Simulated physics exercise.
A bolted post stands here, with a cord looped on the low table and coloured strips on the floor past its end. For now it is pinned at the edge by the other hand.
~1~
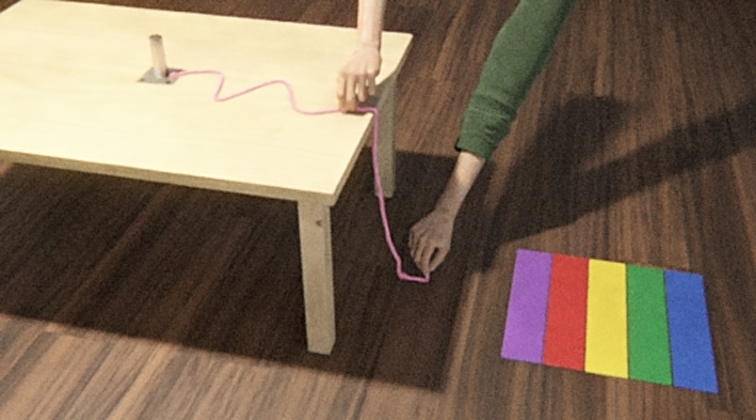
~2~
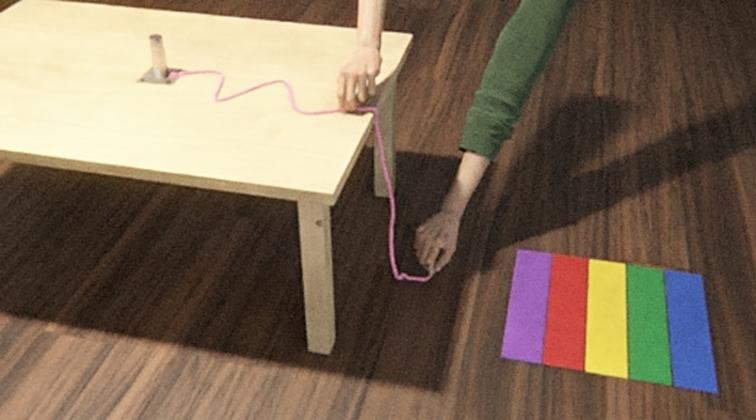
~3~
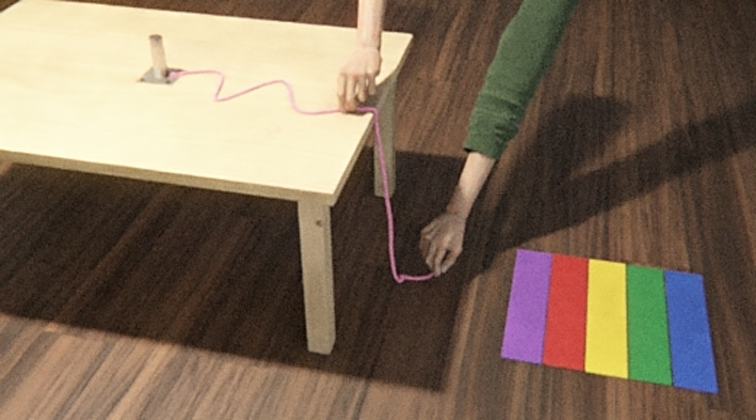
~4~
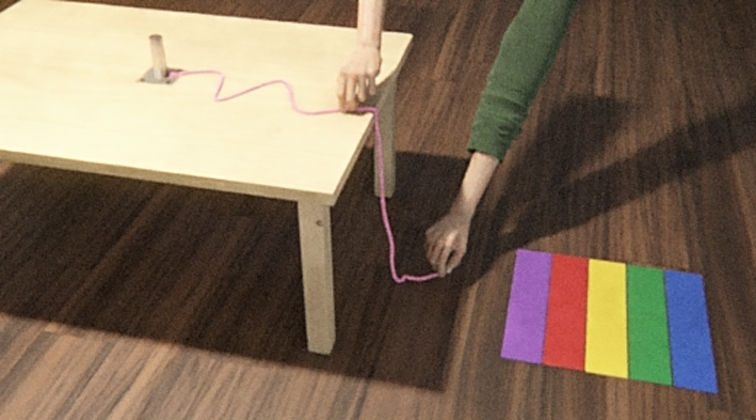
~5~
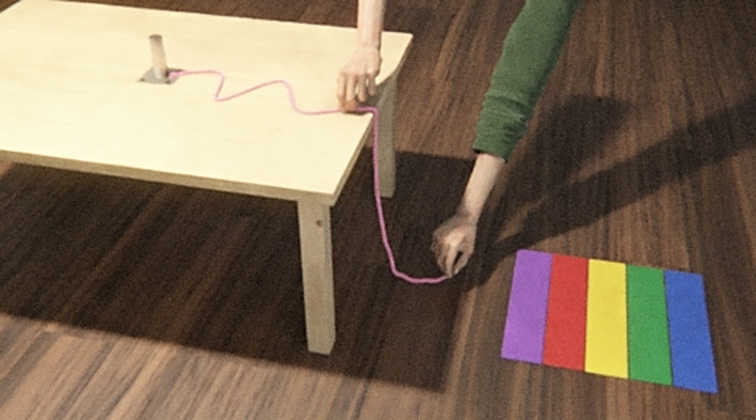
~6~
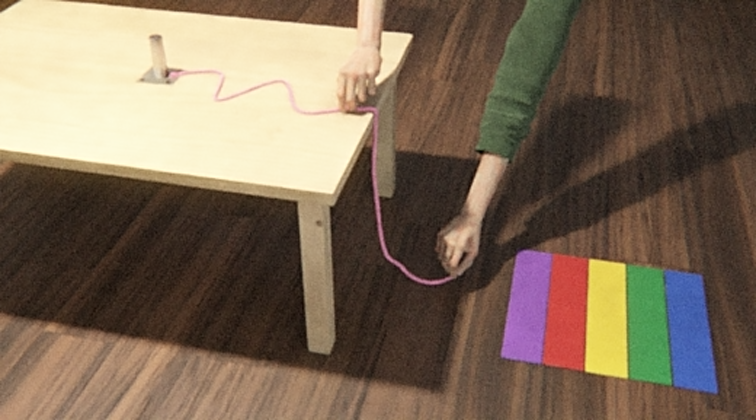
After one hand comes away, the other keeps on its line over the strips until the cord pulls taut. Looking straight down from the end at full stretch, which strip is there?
The blue strip is there.
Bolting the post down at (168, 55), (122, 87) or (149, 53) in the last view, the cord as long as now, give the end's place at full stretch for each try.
Pixels, try by try: About (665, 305), (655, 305), (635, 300).
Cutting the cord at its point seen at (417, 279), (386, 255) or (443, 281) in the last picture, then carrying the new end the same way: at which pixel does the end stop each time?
Try by try, the places come out as (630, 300), (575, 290) and (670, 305).
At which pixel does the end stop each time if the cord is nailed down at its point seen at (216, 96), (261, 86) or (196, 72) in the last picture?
Roughly (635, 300), (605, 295) and (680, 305), in that order.
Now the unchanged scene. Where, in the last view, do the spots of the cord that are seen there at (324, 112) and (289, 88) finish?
They go to (430, 141) and to (360, 106).
A little later, end near (616, 297); over yellow.
Next, end near (662, 304); over green.
When it is tight, end near (689, 308); over blue. It halts on the blue strip.
